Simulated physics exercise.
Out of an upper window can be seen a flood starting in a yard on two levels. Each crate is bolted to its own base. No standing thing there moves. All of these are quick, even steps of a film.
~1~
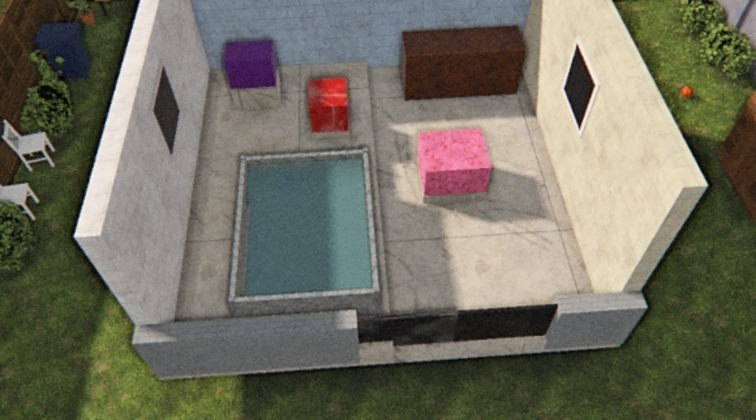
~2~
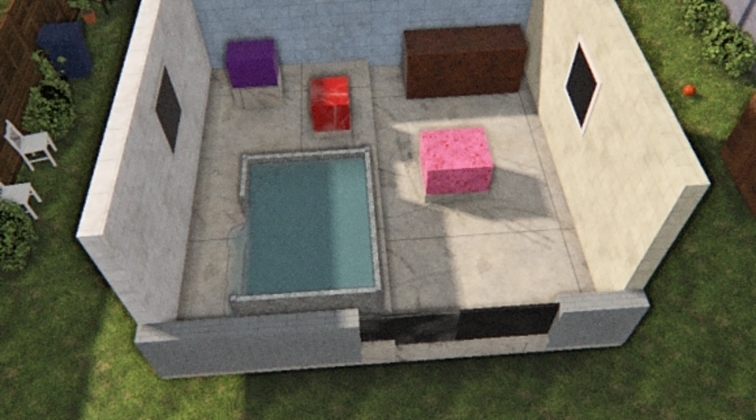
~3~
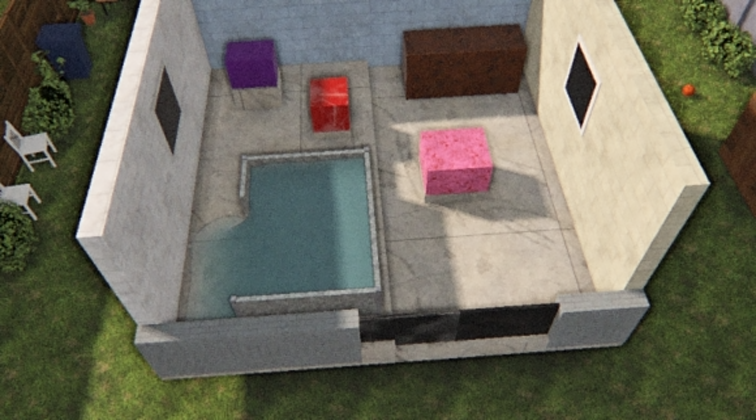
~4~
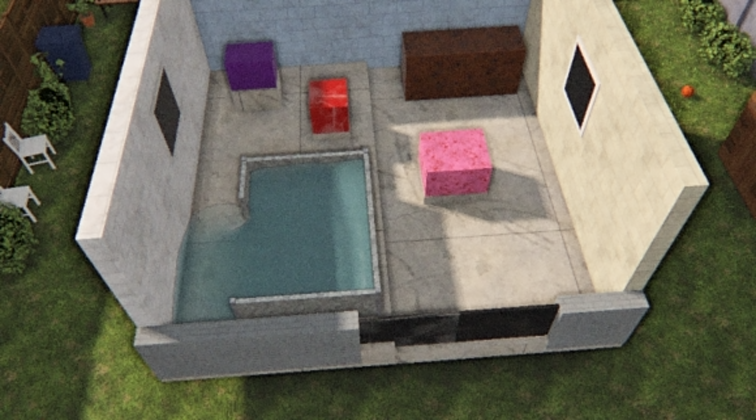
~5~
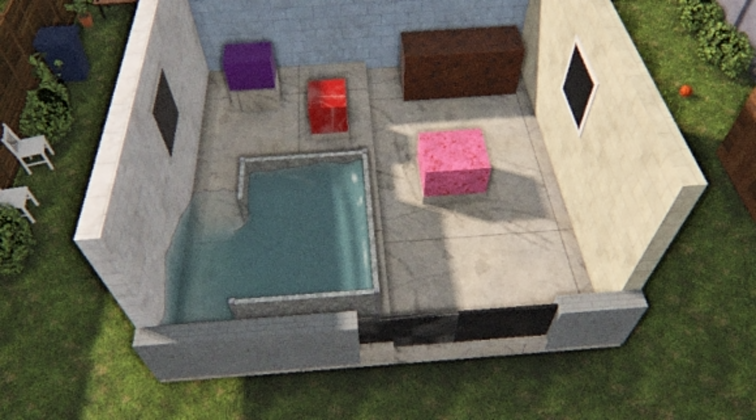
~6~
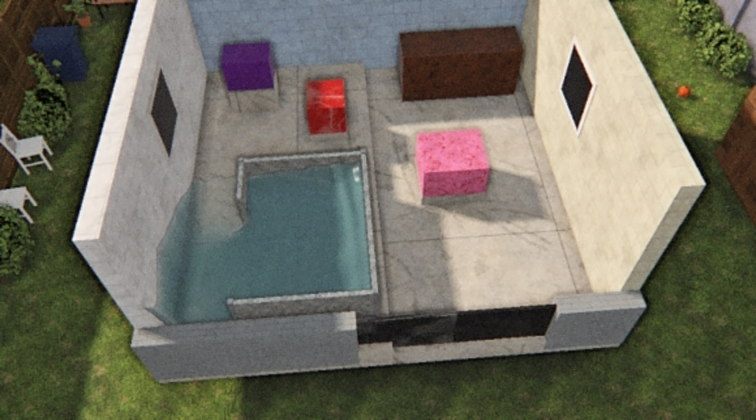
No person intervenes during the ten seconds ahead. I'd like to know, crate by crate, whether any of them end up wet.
My prediction: I expect the pink crate to never get touched; I expect the red crate to get touched; I expect the purple crate to never get touched.
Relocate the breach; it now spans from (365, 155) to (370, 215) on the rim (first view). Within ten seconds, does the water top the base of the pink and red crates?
My take: The pink one gets flooded, while the red one stays clear.
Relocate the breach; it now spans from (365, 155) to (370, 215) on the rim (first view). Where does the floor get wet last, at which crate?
My pick is the purple-painted one.
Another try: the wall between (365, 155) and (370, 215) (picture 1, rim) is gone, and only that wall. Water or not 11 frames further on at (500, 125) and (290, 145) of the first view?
Going point by point, the first is waterlogged and the second is high and dry.
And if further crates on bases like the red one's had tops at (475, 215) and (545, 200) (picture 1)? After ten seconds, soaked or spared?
In the listed order, the first crate remains untouched while the second gets reached.
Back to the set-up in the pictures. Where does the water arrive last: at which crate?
Crate: The crate marked pink.
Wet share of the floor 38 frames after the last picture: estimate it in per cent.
I'd put it at roughly 90 per cent.
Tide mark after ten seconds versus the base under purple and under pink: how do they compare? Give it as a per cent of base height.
60 and 80 %, roughly.
A moment on, water covers 20 % of the floor; the pink crate not reached, the red crate not reached, the purple crate water round its plinth.
Next, water covers 40 % of the floor; the pink crate not reached, the red crate water round its plinth, the purple crate water round its plinth.
Then, water covers 60 % of the floor; the pink crate water round its plinth, the red crate water round its plinth, the purple crate water round its plinth.
Later, water covers 90 % of the floor; the pink crate water round its plinth, the red crate water round its plinth, the purple crate water round its plinth.
In the end, water covers 95 % of the floor; the pink crate stayed above the water, the red crate was topped, the purple crate stayed above the water.
